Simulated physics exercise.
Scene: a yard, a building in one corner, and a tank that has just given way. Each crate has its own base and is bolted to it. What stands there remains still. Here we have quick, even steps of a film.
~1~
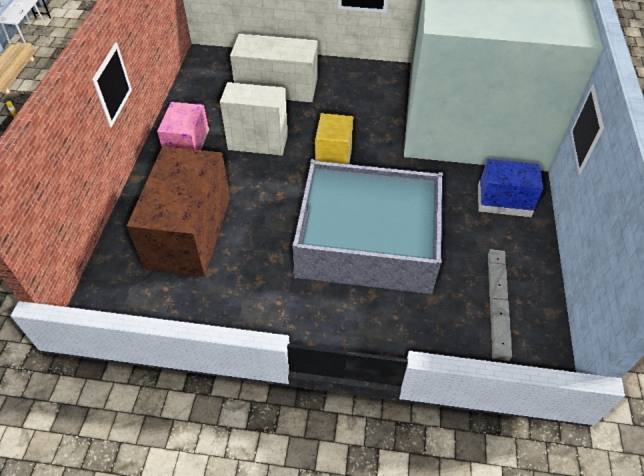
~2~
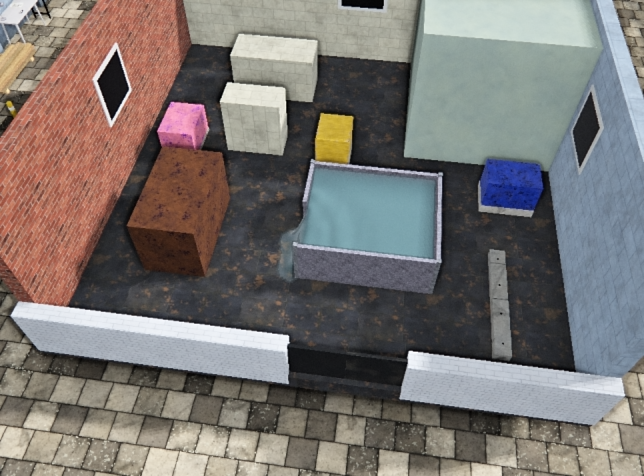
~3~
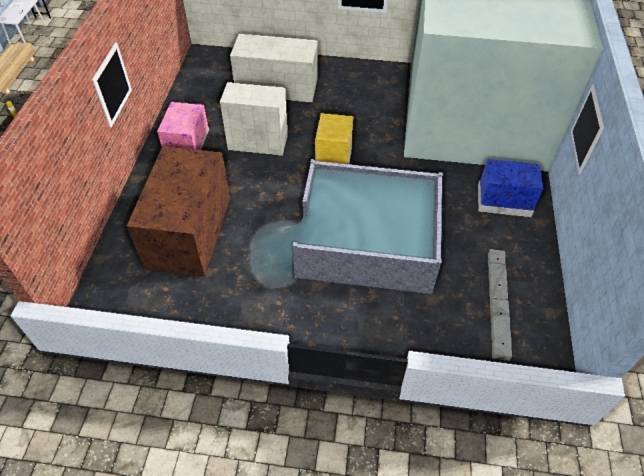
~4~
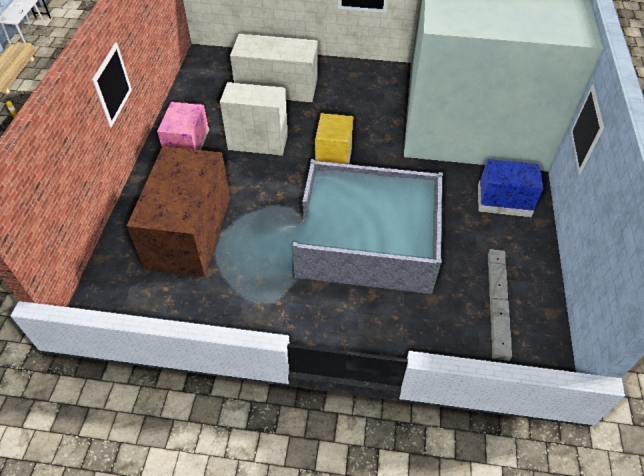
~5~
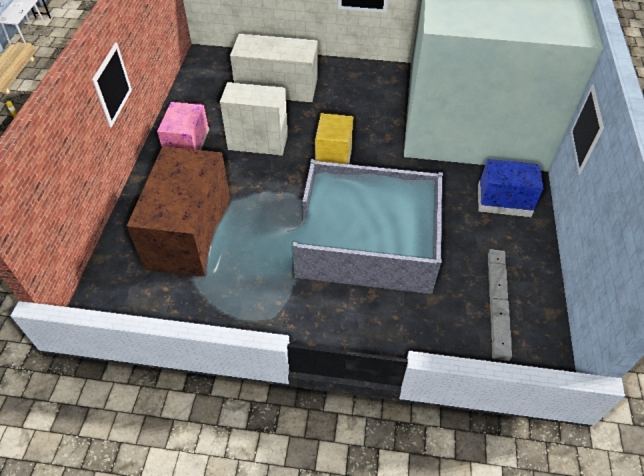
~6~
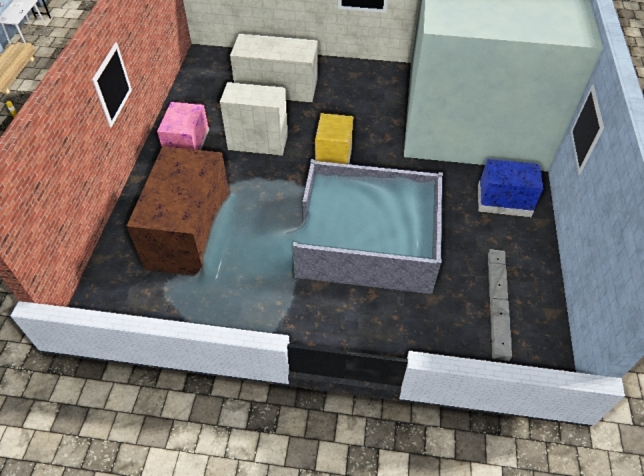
In a walled yard, water pours from the tank's left side and spreads across the dark floor.
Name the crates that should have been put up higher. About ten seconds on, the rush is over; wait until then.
The blue crate avoids any dampness from the water; the pink crate gets dampened by the water; the yellow crate avoids any dampness from the water.
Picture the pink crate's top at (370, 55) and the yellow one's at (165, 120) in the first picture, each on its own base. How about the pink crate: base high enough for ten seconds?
I'd say the pink crate gets flooded.
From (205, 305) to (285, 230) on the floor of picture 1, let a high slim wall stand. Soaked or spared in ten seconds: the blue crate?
For blue: Untouched.
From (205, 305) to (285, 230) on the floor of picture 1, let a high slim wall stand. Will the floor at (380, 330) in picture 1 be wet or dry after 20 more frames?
There: Wet.
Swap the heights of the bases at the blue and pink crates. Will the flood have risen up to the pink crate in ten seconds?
Note: Pink crate is flooded.
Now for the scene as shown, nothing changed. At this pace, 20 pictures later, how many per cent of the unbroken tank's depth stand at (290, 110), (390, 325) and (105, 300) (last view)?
The depths come to near 4, 4 and 25 per cent respectively.
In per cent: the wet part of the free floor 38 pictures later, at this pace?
My estimate is roughly 80 percent.
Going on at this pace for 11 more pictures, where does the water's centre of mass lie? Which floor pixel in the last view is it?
It is near (298, 248).
A moment on, water covers 15 % of the floor; the blue crate not reached, the pink crate water round its plinth, the yellow crate water round its plinth.
Next, water covers 25 % of the floor; the blue crate not reached, the pink crate water round its plinth, the yellow crate water round its plinth.
Then, water covers 50 % of the floor; the blue crate not reached, the pink crate water round its plinth, the yellow crate water round its plinth.
Later, water covers 80 % of the floor; the blue crate water round its plinth, the pink crate water round its plinth, the yellow crate water round its plinth.
In the end, water covers 100 % of the floor; the blue crate stayed above the water, the pink crate was topped, the yellow crate stayed above the water.
